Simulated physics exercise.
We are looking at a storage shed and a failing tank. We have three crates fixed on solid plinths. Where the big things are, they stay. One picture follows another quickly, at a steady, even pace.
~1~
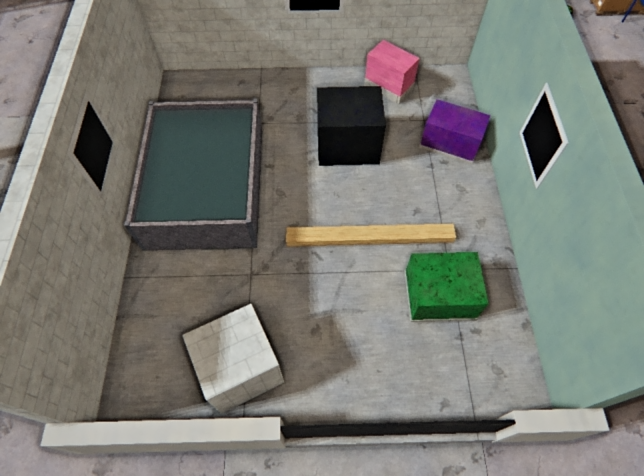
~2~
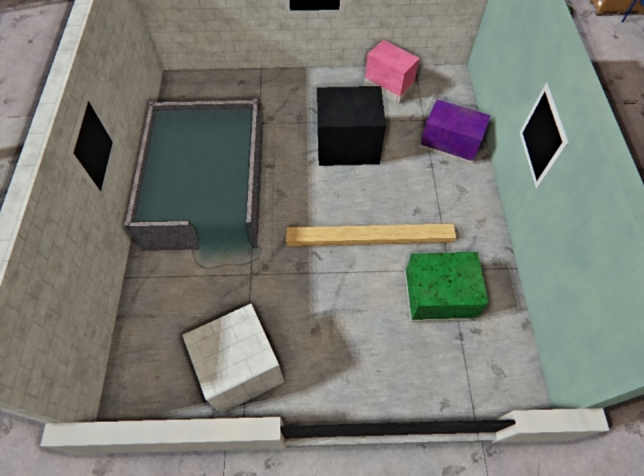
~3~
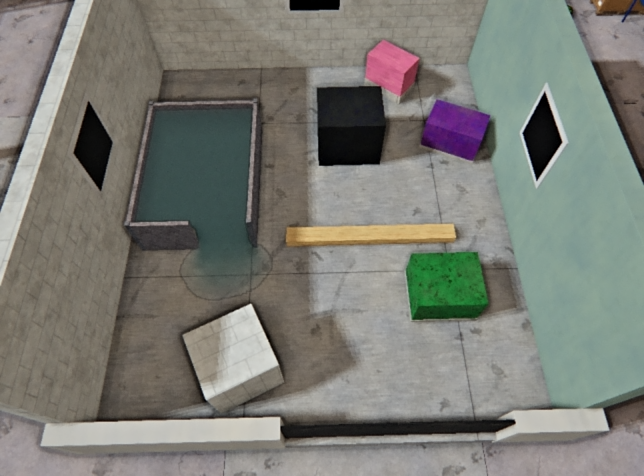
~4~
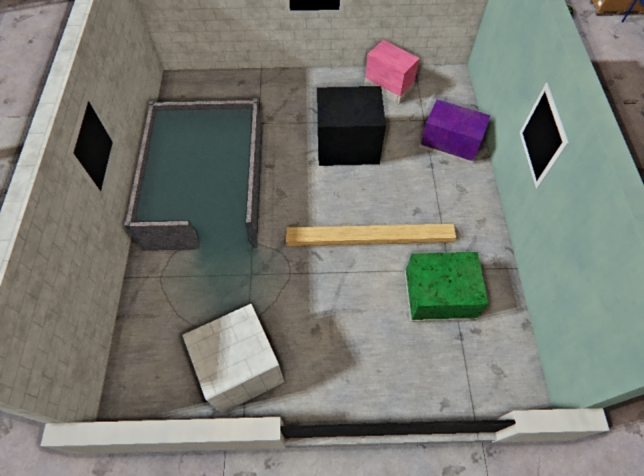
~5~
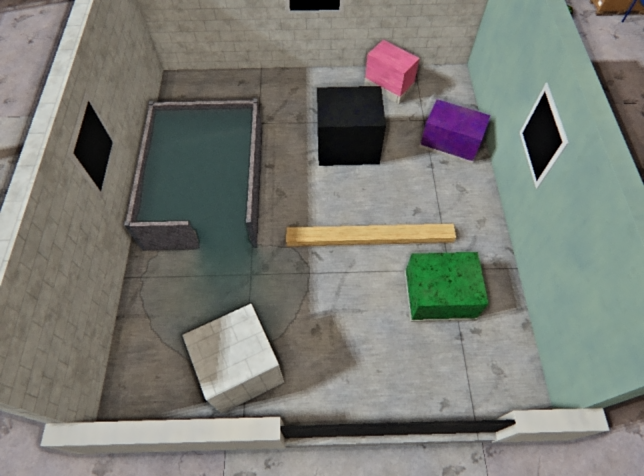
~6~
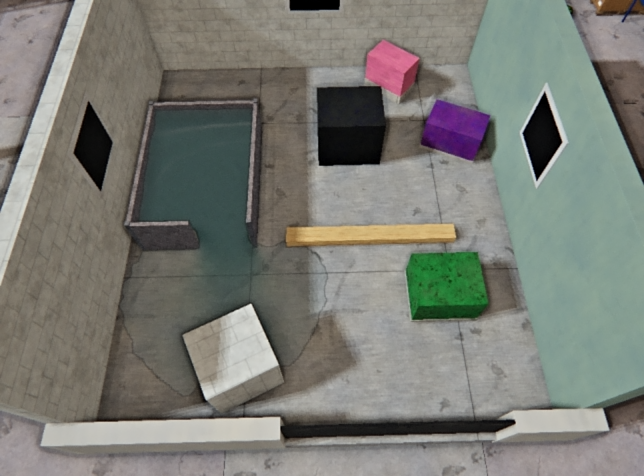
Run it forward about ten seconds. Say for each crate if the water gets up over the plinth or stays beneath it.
At the purple crate the water gets over; at the pink crate the water stays beneath; at the green crate the water gets over.
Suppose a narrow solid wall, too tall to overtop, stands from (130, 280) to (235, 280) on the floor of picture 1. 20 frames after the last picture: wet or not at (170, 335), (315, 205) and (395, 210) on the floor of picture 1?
First inundated, then unwetted, then unwetted.
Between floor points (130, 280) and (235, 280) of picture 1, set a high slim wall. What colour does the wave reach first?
Looks like the one in green.
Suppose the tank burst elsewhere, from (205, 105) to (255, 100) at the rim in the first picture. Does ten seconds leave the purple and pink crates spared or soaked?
In that case the purple crate is flooded and the pink crate is flooded.
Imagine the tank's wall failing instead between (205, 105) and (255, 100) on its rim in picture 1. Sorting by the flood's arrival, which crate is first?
It's the pink one.
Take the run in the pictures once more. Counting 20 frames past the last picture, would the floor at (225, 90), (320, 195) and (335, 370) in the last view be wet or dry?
First spared, second spared, third inundated.
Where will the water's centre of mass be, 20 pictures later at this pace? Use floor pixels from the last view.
Somewhere near (237, 266).
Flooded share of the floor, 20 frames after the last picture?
Roughly 40 per cent.
A moment on, water covers 25 % of the floor; the purple crate not reached, the pink crate not reached, the green crate not reached.
Next, water covers 30 % of the floor; the purple crate not reached, the pink crate not reached, the green crate water round its plinth.
Then, water covers 40 % of the floor; the purple crate not reached, the pink crate not reached, the green crate water round its plinth.
Later, water covers 60 % of the floor; the purple crate water round its plinth, the pink crate not reached, the green crate water round its plinth.
In the end, water covers 95 % of the floor; the purple crate was topped, the pink crate stayed above the water, the green crate was topped.
